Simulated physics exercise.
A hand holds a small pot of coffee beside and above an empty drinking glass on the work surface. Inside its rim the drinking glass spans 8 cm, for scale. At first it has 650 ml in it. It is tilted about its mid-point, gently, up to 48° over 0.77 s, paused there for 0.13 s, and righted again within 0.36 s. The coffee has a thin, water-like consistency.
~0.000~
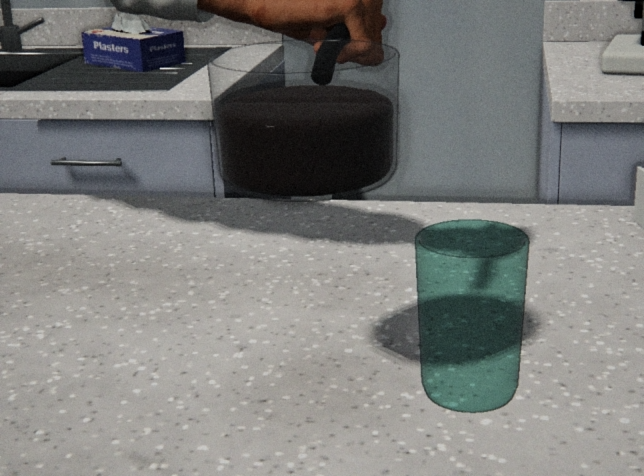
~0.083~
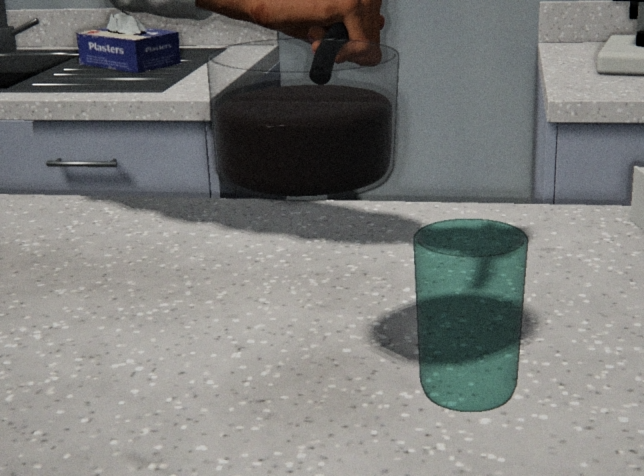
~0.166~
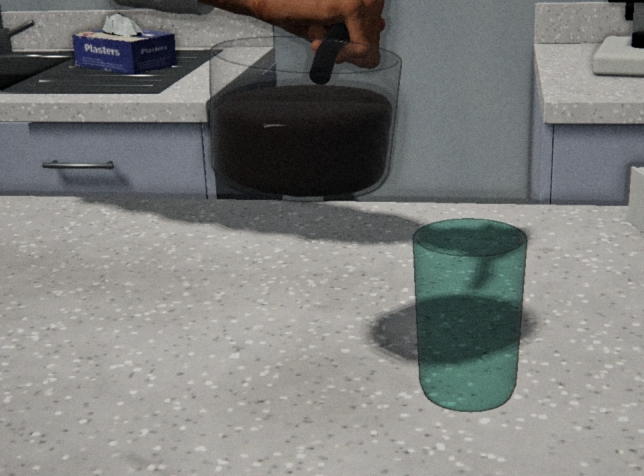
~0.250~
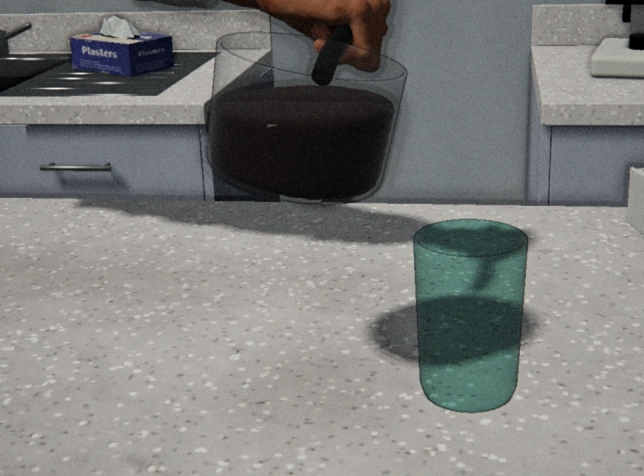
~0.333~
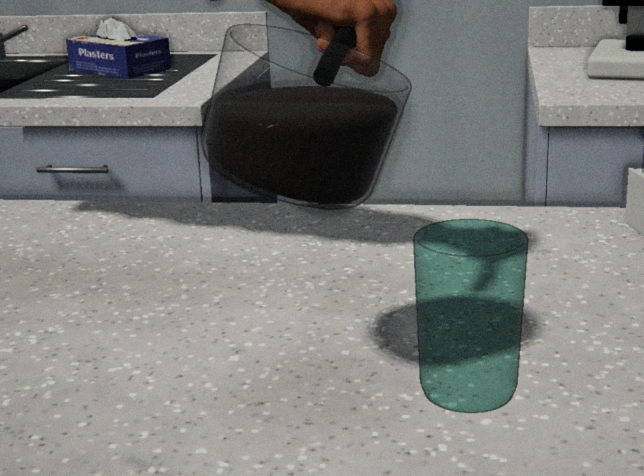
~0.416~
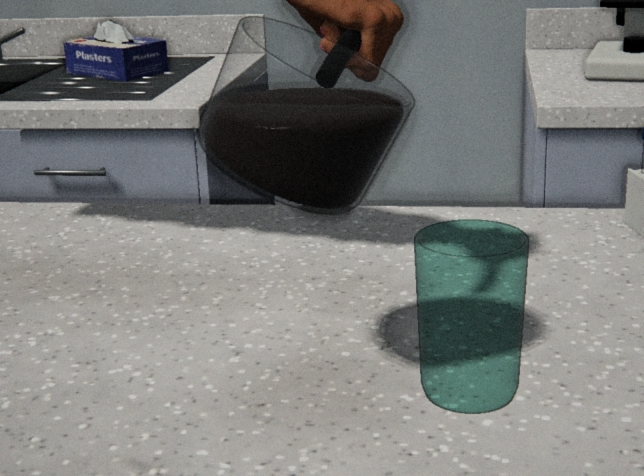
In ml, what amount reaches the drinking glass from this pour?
Roughly 160 ml reaches it.
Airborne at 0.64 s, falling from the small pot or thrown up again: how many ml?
Roughly 30 ml at that time.
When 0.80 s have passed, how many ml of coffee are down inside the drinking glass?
It comes to around 40 ml.
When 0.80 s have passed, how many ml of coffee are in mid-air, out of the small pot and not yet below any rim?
60 ml, more or less.
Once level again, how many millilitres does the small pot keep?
It ends up holding about 490 ml.
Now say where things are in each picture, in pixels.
Tilt 0°; pouring edge (396, 58); surface from (242, 101) to (380, 102); the drinking glass's rim runs from (417, 240) to (527, 243), in the first frame.
Tilt 1°; pouring edge (396, 59); surface from (238, 101) to (378, 101), in the second frame.
Tilt 5°; pouring edge (399, 65); surface from (238, 101) to (377, 102), in the third frame.
Tilt 11°; pouring edge (404, 76); surface from (230, 102) to (381, 103), in the fourth frame.
Tilt 19°; pouring edge (409, 90); surface from (229, 103) to (387, 104), in the fifth frame.
Tilt 27°; pouring edge (412, 106); surface from (222, 104) to (392, 105), in the sixth frame.
After 0.64 s the tilt is 45° and the drinking glass has 0 ml, the small pot 625 ml, and 0 ml is on the work surface.
After 0.80 s the tilt is 48° and the drinking glass has 40 ml, the small pot 555 ml, and 0 ml is on the work surface.
After 0.97 s the tilt is 44° and the drinking glass has 110 ml, the small pot 500 ml, and 0 ml is on the work surface.
After 1.15 s the tilt is 10° and the drinking glass has 160 ml, the small pot 490 ml, and 0 ml is on the work surface.
In the end the drinking glass has 160 ml, the small pot 490 ml, and 5 ml is on the work surface.
